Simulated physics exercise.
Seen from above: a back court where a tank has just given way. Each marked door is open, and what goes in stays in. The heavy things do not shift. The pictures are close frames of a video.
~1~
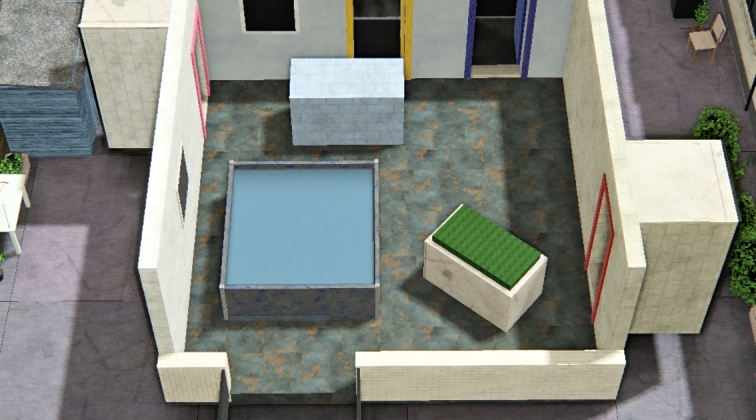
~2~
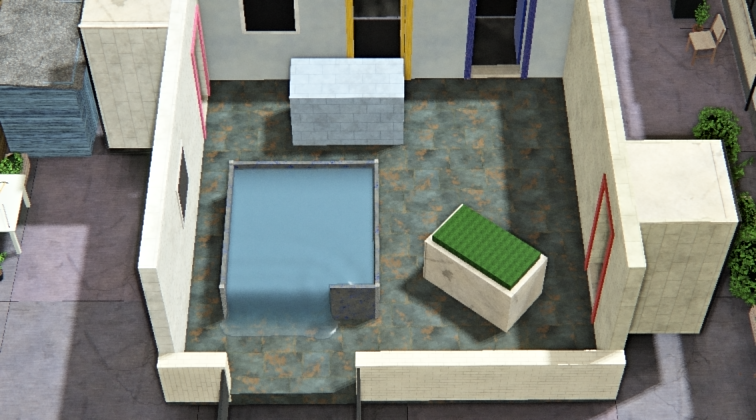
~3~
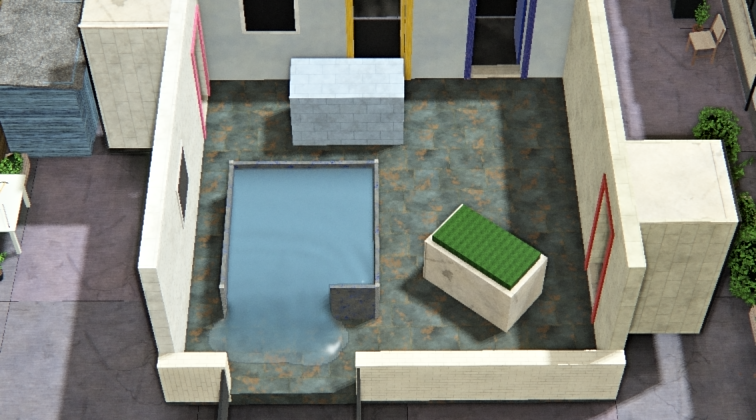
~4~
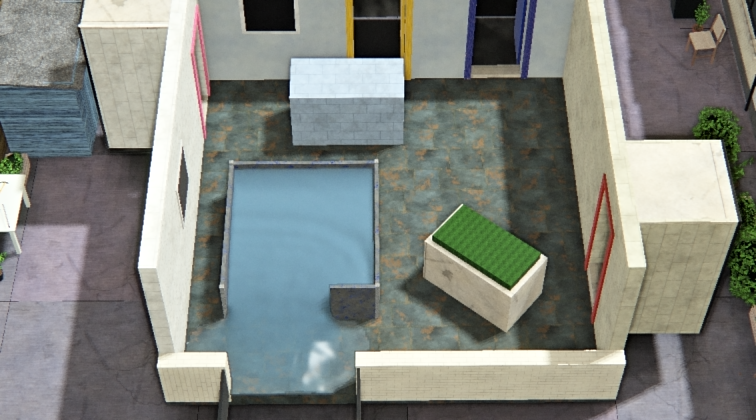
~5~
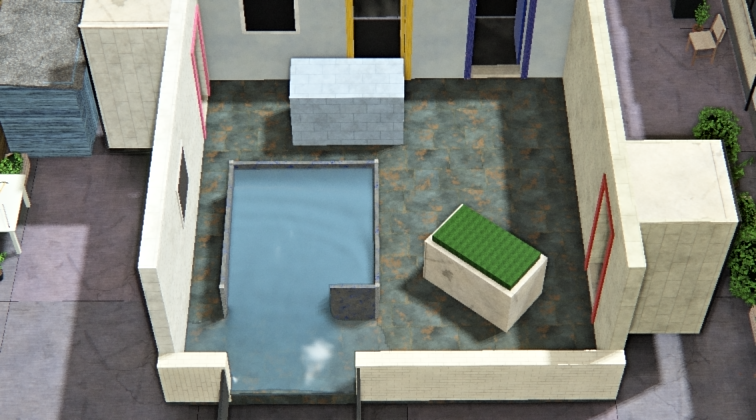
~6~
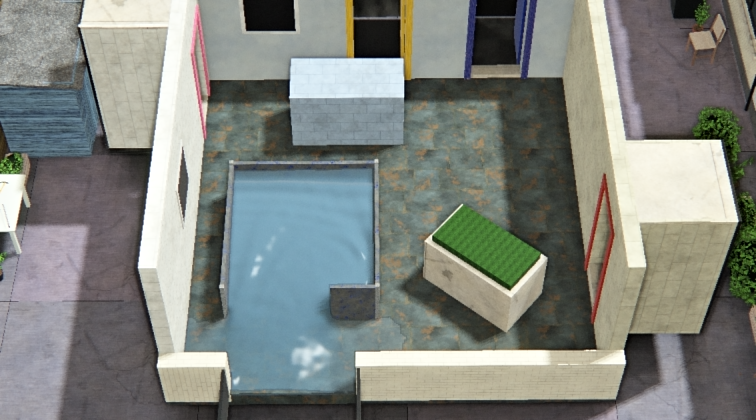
Water pours through a gap in the tank's front wall and spreads across the court floor.
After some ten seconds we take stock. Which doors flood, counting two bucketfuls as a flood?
The pink door lets in a lot; the yellow door admits no more than that; the red door admits no more than that; the blue door admits no more than that.
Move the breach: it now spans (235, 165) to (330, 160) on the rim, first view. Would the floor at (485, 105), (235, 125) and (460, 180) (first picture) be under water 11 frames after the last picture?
In turn: No water, under water, wet.
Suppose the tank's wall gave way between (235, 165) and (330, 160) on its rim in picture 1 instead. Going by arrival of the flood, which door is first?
First comes the pink one.
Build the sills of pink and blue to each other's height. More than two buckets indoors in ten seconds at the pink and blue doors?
In short: The pink door holds, the blue door holds.
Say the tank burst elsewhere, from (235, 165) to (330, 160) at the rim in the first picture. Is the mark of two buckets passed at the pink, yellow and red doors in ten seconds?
Pink passes that mark; yellow is over; red stays under.
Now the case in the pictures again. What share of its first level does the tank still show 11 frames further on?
I make it 48 per cent.
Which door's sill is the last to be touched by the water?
That is the one in blue.
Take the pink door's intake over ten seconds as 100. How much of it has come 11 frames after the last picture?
About 0 per cent.
A moment on, water covers 15 % of the floor; the pink door not reached, the yellow door not reached, the red door not reached, the blue door not reached.
Next, water covers 20 % of the floor; the pink door not reached, the yellow door not reached, the red door not reached, the blue door not reached.
Then, water covers 25 % of the floor; the pink door wet at the sill, nothing in, the yellow door not reached, the red door not reached, the blue door not reached.
Later, water covers 40 % of the floor; the pink door under two buckets in, the yellow door wet at the sill, nothing in, the red door wet at the sill, nothing in, the blue door not reached.
In the end, water covers 55 % of the floor; the pink door over two buckets in, the yellow door wet at the sill, nothing in, the red door wet at the sill, nothing in, the blue door wet at the sill, nothing in.
